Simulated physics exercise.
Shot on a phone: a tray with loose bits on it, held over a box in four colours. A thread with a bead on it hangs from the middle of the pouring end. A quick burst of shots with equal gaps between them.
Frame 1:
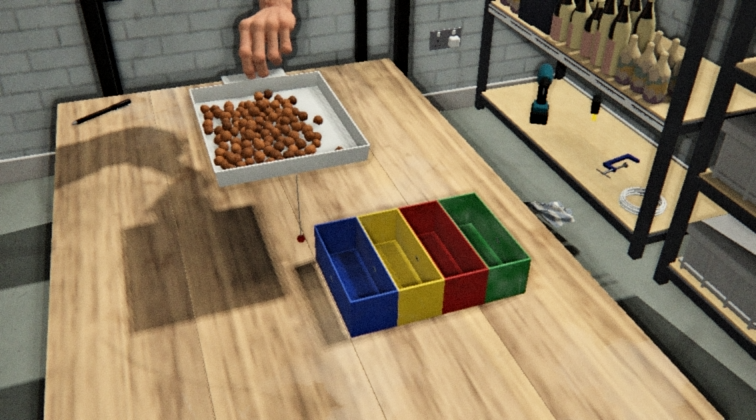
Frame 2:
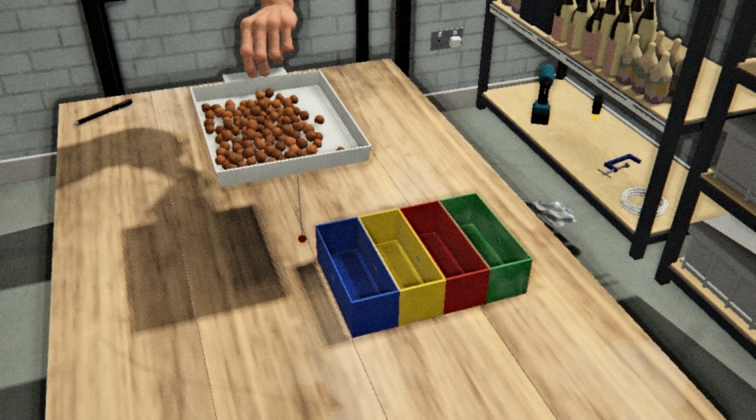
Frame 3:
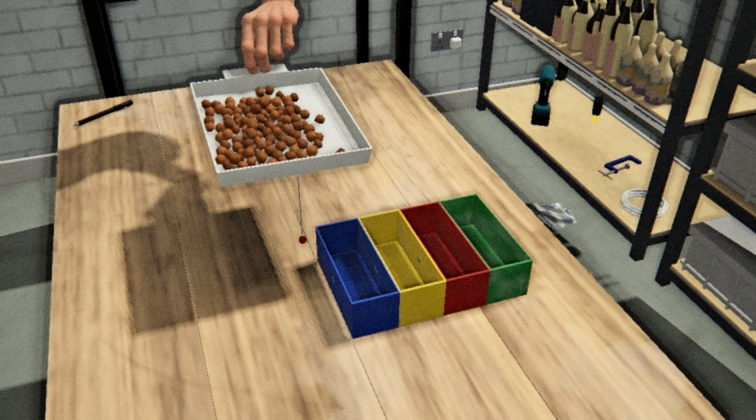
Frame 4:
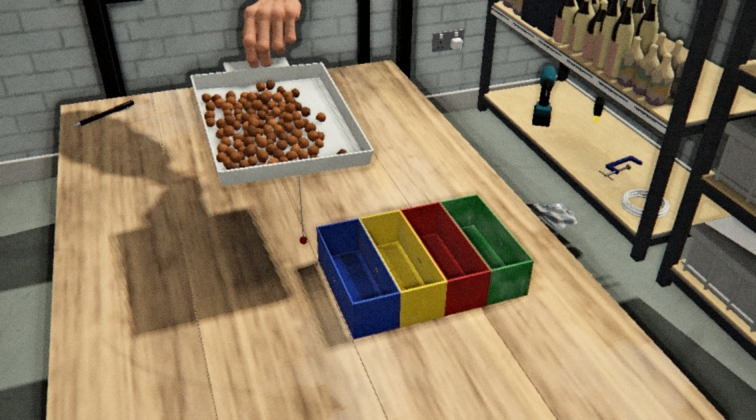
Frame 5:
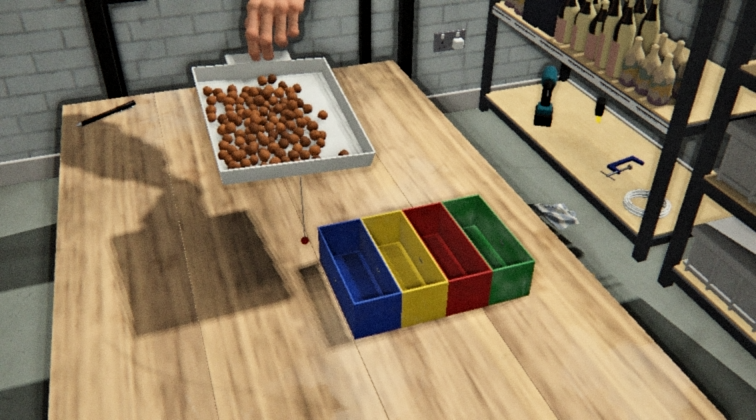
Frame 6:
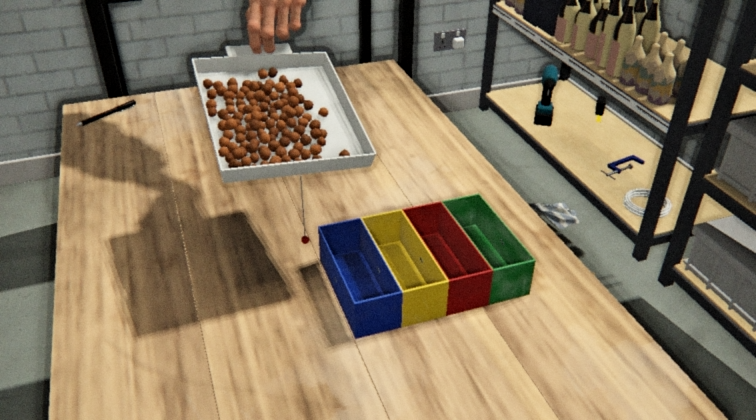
A hand holds a white tray of hazelnuts above a wooden table, then tilts it slightly toward its right corner as the nuts shift a little, with a bead hanging on a thread beside a blue, yellow, red and green box.
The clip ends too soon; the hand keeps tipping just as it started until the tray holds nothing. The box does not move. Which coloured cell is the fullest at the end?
The blue one.
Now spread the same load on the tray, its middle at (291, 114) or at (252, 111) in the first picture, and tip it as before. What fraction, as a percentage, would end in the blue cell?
Near 40 % and 50 %.
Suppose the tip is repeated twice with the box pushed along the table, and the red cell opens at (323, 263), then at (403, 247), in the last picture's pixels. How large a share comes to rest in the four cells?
It would be roughly 80 per cent for the first and roughly 90 per cent for the second.
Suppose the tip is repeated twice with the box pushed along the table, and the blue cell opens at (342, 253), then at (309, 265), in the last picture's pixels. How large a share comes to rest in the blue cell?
40 %, then 20 %.
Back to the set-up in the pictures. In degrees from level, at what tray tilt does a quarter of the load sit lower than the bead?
About 105° of tilt.
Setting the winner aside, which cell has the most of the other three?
Yellow.
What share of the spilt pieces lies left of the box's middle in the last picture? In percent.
It comes to near 100 percent of the spill.
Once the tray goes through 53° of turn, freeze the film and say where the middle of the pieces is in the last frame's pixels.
The load is centred about (305, 127).
Shortly afterwards, tray tipped steeply; all but a few on the tray; only a few in the blue cell; only a few in the yellow cell.
Next, tray tipped right over; all but a few on the tray; only a few in the yellow cell; only a few in the blue cell; only a few falling or outside the box.
Some moments later, tray tipped past a quarter turn; near half in the blue cell; near a quarter in the yellow cell; near a third falling or outside the box.
In the end, tray tipped past a quarter turn; near half in the blue cell; near a quarter in the yellow cell; none at all in the red cell; none at all in the green cell; near a third outside the box.
